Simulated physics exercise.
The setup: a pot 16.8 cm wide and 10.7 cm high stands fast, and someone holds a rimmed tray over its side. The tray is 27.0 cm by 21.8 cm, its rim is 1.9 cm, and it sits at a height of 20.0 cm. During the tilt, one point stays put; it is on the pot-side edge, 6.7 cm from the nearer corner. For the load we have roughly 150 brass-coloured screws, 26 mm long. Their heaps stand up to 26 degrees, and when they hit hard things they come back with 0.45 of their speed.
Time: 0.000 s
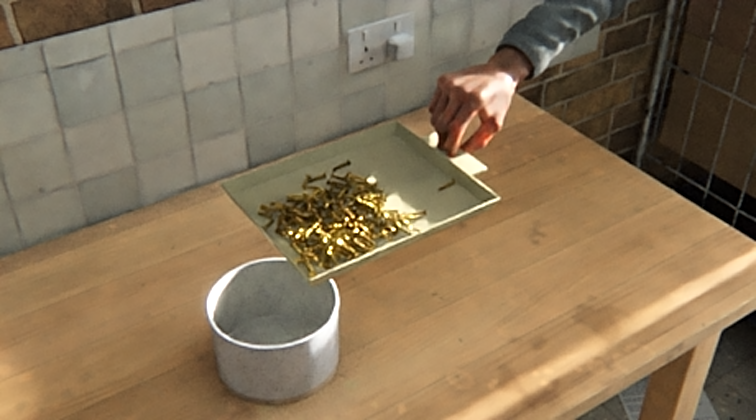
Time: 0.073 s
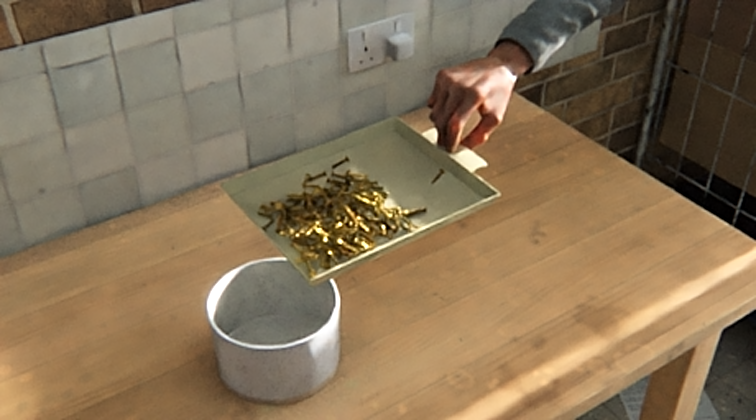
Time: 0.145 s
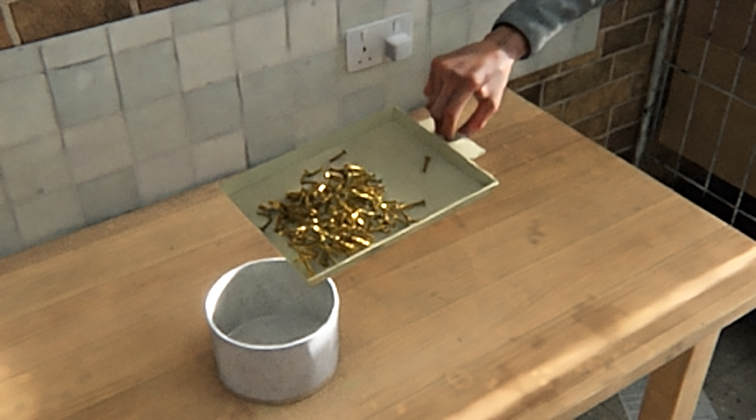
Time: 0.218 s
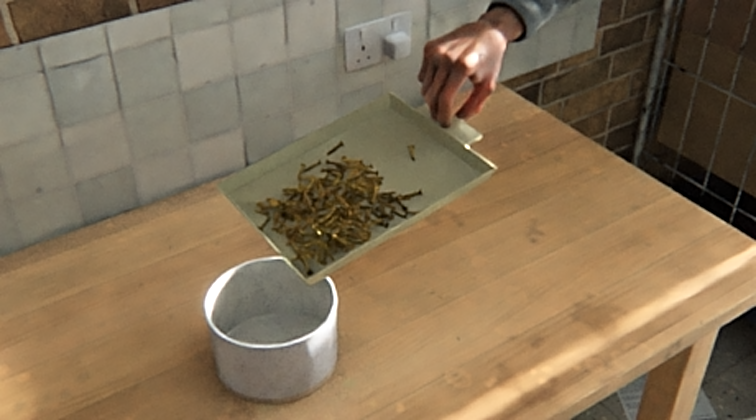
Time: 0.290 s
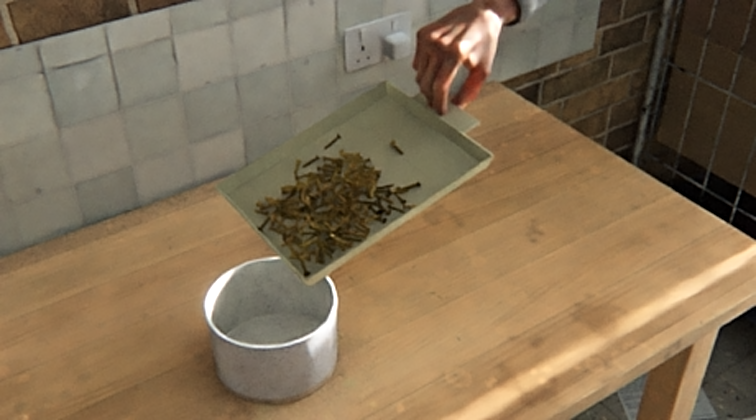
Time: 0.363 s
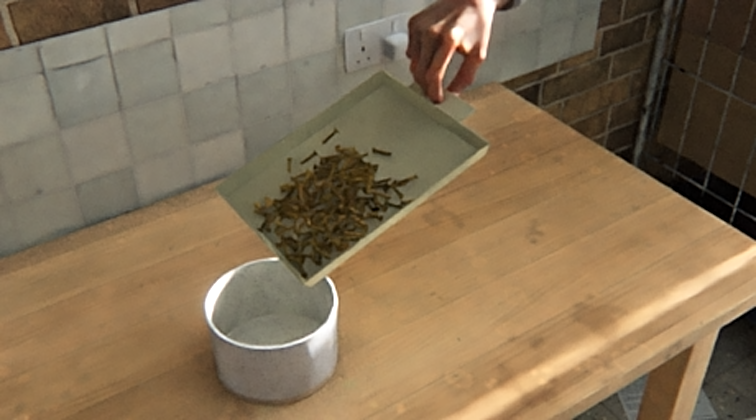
In a sunlit room with grey tiled and brick walls, a wooden table is seen from above at an angle. A hand in a grey sleeve grips a pale green rimmed tray of small brass-coloured screws, its near-left edge over a round, light grey pot. The hand raises the tray's far-right side, steepening its slant, while the screws stay heaped and the camera stays still.
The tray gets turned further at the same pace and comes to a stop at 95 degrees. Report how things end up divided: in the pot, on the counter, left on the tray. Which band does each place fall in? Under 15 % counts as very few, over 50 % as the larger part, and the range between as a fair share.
Pot: The larger part. Counter: A fair share. Tray: Very few.
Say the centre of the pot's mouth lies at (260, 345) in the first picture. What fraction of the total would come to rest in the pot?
It would come to around 55 percent.
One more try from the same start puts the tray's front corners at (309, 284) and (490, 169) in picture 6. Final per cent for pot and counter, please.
In the pot: 20 per cent; on the counter: 80 per cent.
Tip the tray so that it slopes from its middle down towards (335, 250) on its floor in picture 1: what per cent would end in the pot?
Something like 15 in a hundred.
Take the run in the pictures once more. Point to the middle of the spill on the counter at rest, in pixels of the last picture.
You'll find it at about pixel (216, 344).
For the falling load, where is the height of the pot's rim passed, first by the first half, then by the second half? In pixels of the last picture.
I'd mark about (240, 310) for the first half, then (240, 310) for the second.
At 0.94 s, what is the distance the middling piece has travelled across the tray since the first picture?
It has moved some 7 cm from its start.
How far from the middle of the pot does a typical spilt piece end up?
Roughly 14 centimetres.
After 0.94 s, tilt 55 degrees; the tray holds 95 %, the pot 0 %.
Then, at 1.32 s, tilt 79 degrees; the tray holds 60 %, the pot 15 %.
After 1.78 s, tilt 95 degrees; the tray holds 0 %, the pot 75 %.
In the end, at 2.6 s, pot 75 %, counter 25 %, tray 0 %.
